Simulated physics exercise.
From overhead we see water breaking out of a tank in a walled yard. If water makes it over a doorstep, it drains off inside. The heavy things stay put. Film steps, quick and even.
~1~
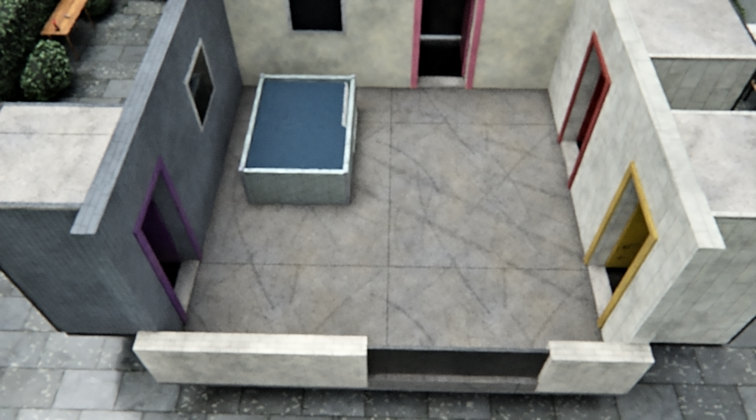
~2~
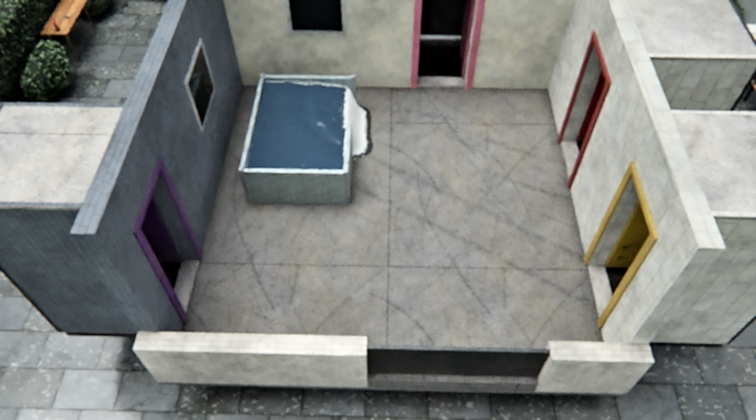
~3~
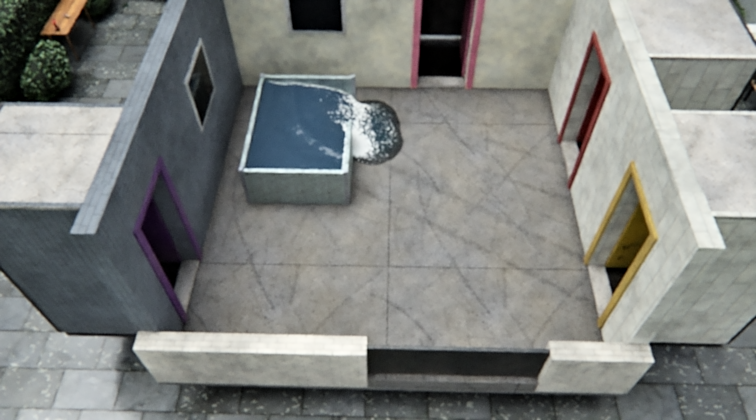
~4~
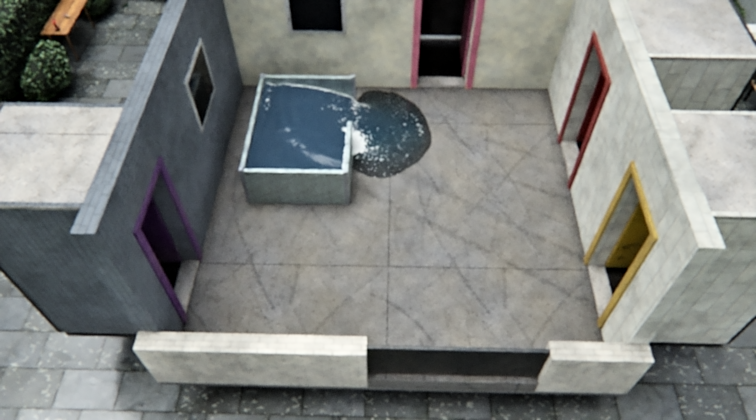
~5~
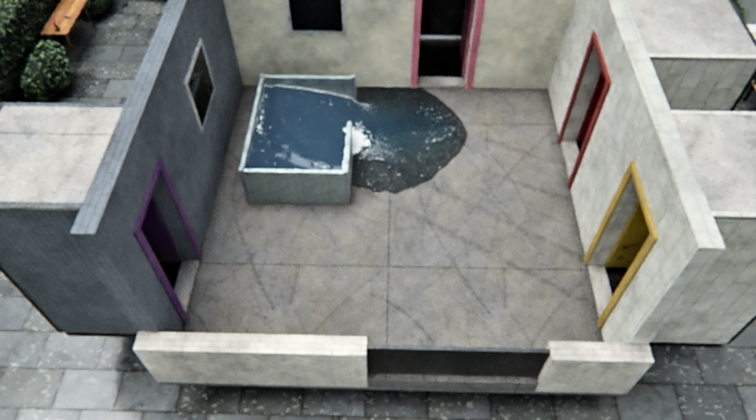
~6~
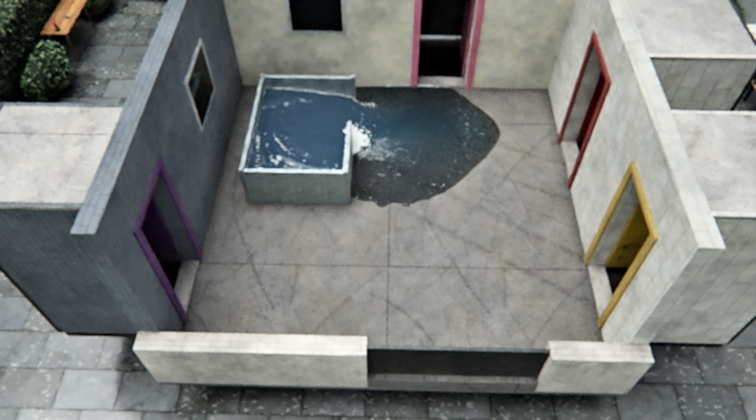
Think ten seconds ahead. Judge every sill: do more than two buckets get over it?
As I see it, I expect the pink door to see over two buckets, I expect the yellow door to see over two buckets, I expect the red door to see over two buckets, I expect the purple door to see over two buckets.
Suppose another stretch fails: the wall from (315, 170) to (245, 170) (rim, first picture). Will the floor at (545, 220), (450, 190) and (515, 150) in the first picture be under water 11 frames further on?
So: Spared, then spared, then spared.
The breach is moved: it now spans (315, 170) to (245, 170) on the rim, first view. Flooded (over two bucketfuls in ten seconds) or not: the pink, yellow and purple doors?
Taking them in turn, the pink door comes up short, the yellow door crosses the line, the purple door crosses the line.
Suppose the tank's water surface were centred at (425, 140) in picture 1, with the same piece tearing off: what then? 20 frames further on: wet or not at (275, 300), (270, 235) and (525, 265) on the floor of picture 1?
Points in order: Not reached; not reached; inundated.
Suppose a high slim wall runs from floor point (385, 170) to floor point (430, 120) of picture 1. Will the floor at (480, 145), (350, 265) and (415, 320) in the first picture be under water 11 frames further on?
Taking the points in order, they are high and dry, inundated and high and dry.
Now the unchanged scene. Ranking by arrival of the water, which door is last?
Answer - the purple-painted one.
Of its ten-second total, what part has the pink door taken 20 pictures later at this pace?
By then roughly 70 percent of the ten-second total is in.
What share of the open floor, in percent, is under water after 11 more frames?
Roughly 40 per cent.
A moment on, water covers 35 % of the floor; the pink door under two buckets in, the yellow door not reached, the red door under two buckets in, the purple door not reached.
Next, water covers 40 % of the floor; the pink door over two buckets in, the yellow door not reached, the red door over two buckets in, the purple door not reached.
Then, water covers 45 % of the floor; the pink door over two buckets in, the yellow door under two buckets in, the red door far over two buckets in, the purple door not reached.
Later, water covers 75 % of the floor; the pink door far over two buckets in, the yellow door under two buckets in, the red door far over two buckets in, the purple door not reached.
In the end, water covers 95 % of the floor; the pink door far over two buckets in, the yellow door over two buckets in, the red door far over two buckets in, the purple door over two buckets in.
